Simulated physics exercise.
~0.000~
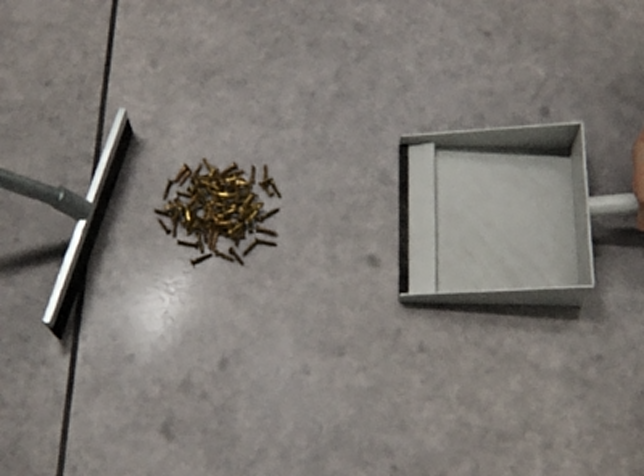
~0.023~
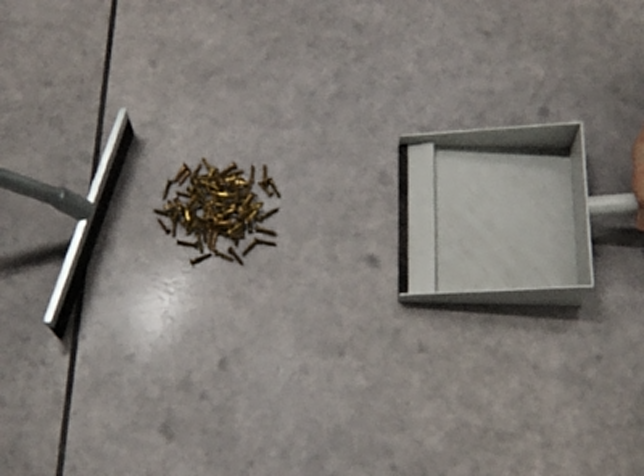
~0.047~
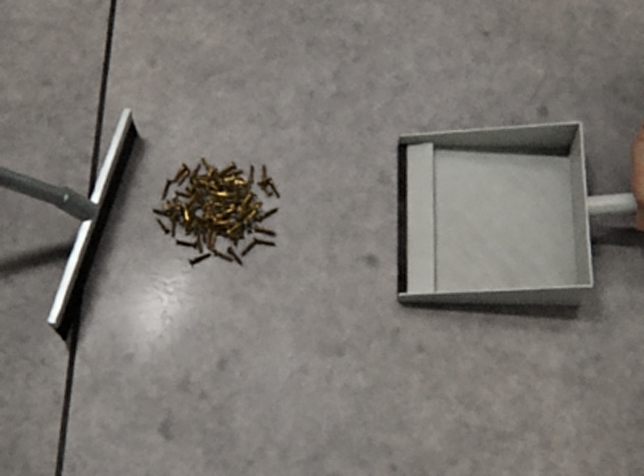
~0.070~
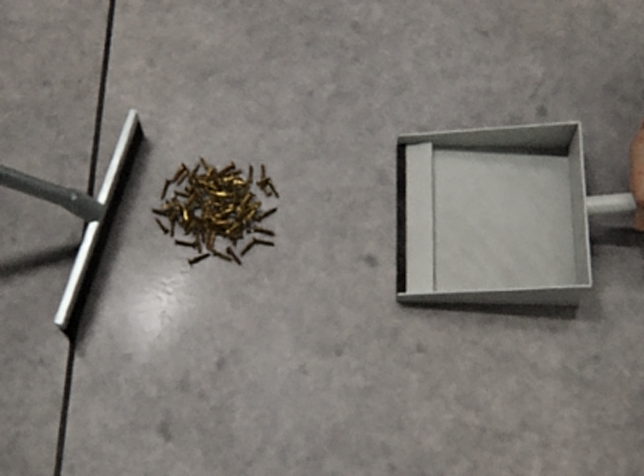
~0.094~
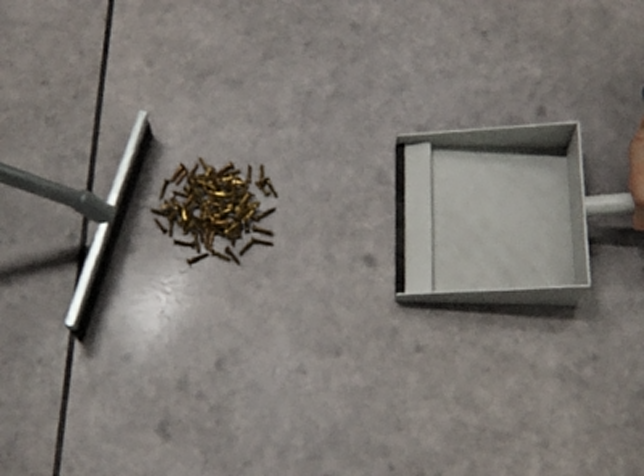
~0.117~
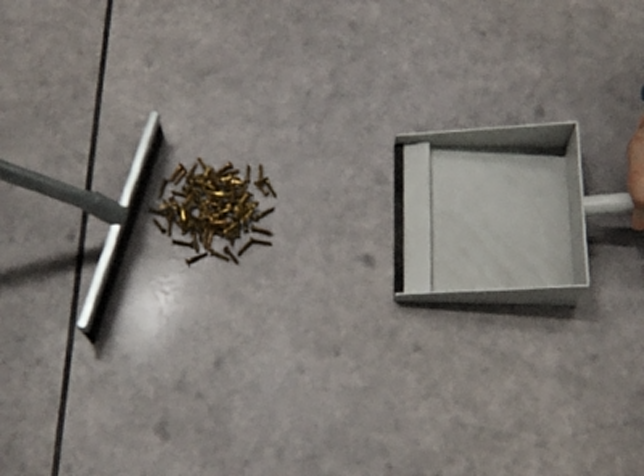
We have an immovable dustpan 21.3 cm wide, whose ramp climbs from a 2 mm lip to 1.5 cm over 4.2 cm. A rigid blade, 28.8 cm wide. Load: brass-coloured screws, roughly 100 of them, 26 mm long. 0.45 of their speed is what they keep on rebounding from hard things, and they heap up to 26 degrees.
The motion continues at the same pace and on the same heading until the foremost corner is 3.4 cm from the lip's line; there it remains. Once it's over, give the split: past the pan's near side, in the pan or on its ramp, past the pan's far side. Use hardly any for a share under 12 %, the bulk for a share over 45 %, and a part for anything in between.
Near side: Hardly any, pan: A part, far side: Hardly any.
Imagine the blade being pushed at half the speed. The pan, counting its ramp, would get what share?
Share: Close to 5 %.
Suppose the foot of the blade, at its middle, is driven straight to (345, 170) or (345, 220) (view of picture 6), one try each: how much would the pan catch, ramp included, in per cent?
About 5 % and 15 %.
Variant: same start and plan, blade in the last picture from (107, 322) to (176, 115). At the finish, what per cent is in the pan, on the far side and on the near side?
You'd see pan at 50, far at 0 and near at 10.
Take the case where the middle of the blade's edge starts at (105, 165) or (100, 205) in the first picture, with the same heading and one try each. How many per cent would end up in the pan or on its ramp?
Estimates: 15 percent and 15 percent.
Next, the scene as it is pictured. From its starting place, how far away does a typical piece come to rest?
Roughly 22 cm.
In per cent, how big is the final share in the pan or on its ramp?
Roughly 25 %.
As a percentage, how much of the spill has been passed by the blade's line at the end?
I'd say close to 0 per cent.
After 0.31 s, middle of the blade 20 cm from the lip; 0 % over the lip, far side 0 %, near side 0 %.
After 0.44 s, middle of the blade 10 cm from the lip; 0 % over the lip, far side 0 %, near side 5 %.
After 0.70 s, middle of the blade 7 cm from the lip; 25 % over the lip, far side 0 %, near side 10 %.
By 1.3 s all is still; near side 10 %, pan 25 %, far side 0 %, in front of the lip or behind the blade 70 %.
